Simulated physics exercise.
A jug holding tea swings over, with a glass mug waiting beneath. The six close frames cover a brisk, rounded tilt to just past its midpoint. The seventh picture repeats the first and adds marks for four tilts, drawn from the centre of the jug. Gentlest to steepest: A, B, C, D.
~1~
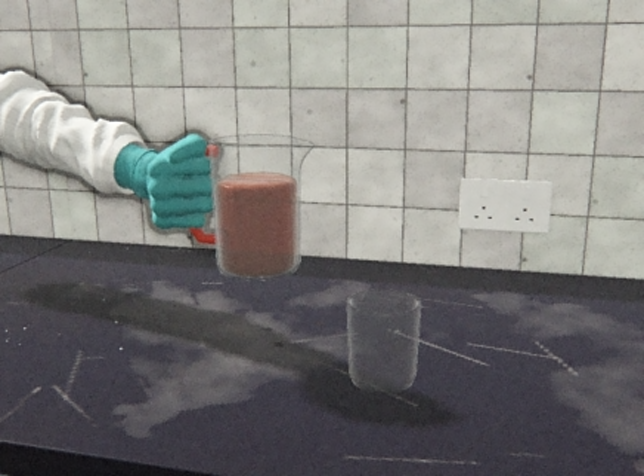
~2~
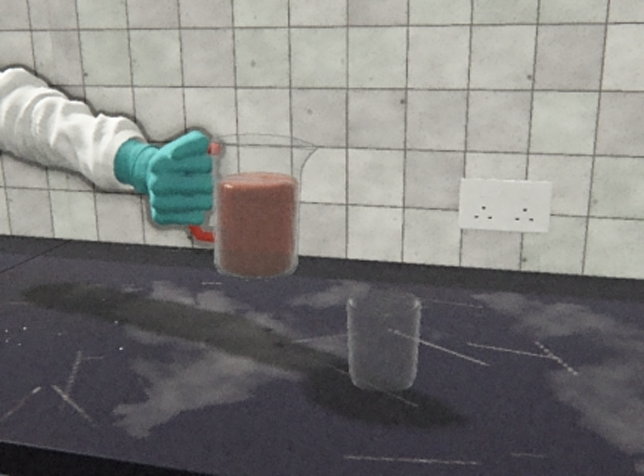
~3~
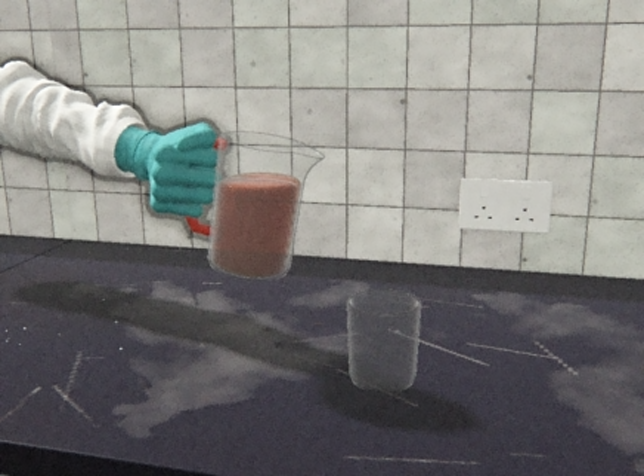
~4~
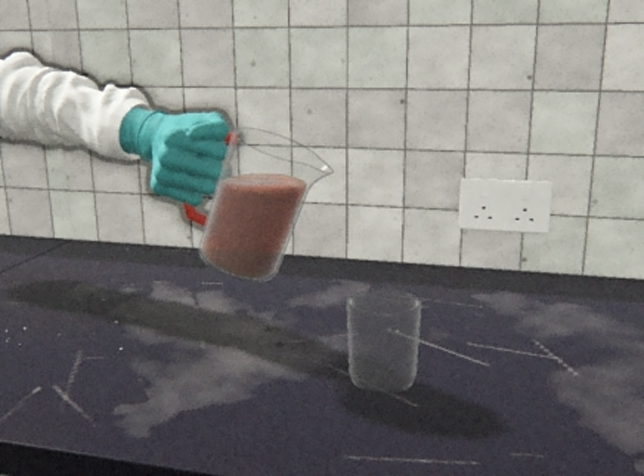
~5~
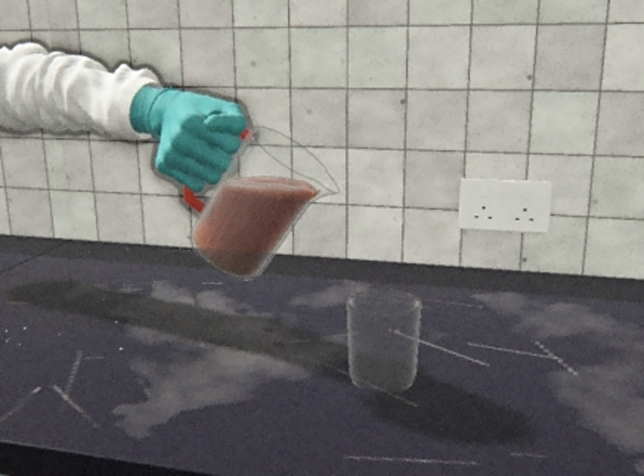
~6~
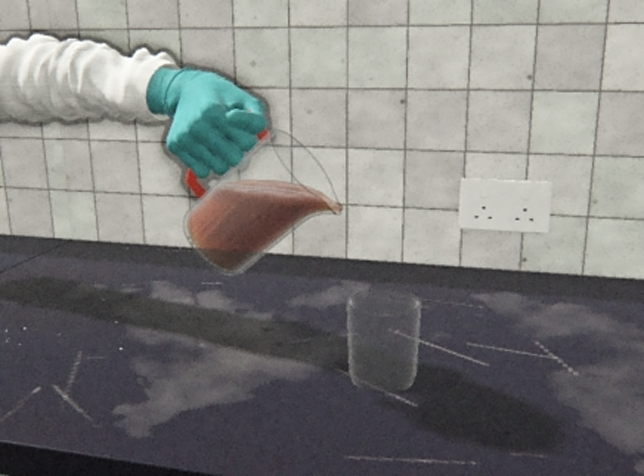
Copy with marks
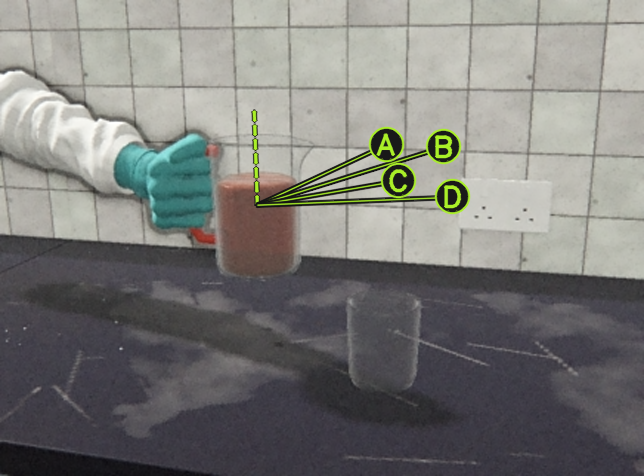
Gloved hand tilting a glass jug of reddish-brown liquid steadily to the right above an empty glass on a dark, scratched worktop.
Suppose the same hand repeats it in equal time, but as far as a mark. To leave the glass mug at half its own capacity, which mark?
Best: A.
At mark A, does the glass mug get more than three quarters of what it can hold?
No.
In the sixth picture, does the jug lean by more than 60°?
No, it does not.
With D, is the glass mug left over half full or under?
Over.
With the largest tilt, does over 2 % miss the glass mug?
Yes, it does.
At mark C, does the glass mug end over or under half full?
Over.
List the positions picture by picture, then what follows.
Upright, lip at (313, 145); rim of the glass mug round (384, 301); nothing has left yet, in the first frame.
Tipped about 3°, lip at (316, 148); nothing has left yet, in the second frame.
Tipped about 10°, lip at (323, 157); nothing has left yet, in the third frame.
Tipped about 21°, lip at (331, 172); nothing has left yet, in the fourth frame.
Tipped about 34°, lip at (338, 191); nothing has left yet, in the fifth frame.
Tipped about 49°, lip at (340, 213); nothing has left yet, in the sixth frame.
On the marked copy, A at (371, 151); B at (427, 152); C at (382, 183); D at (435, 197).
With A, the glass mug ends with about 49 % of what it can hold.
With B, the glass mug ends with about 74 % of what it can hold.
With C, the glass mug ends with about 90 % of what it can hold; 7 % of the tea is spilt.
With D, the glass mug ends with about 97 % of what it can hold; 17 % of the tea is spilt.
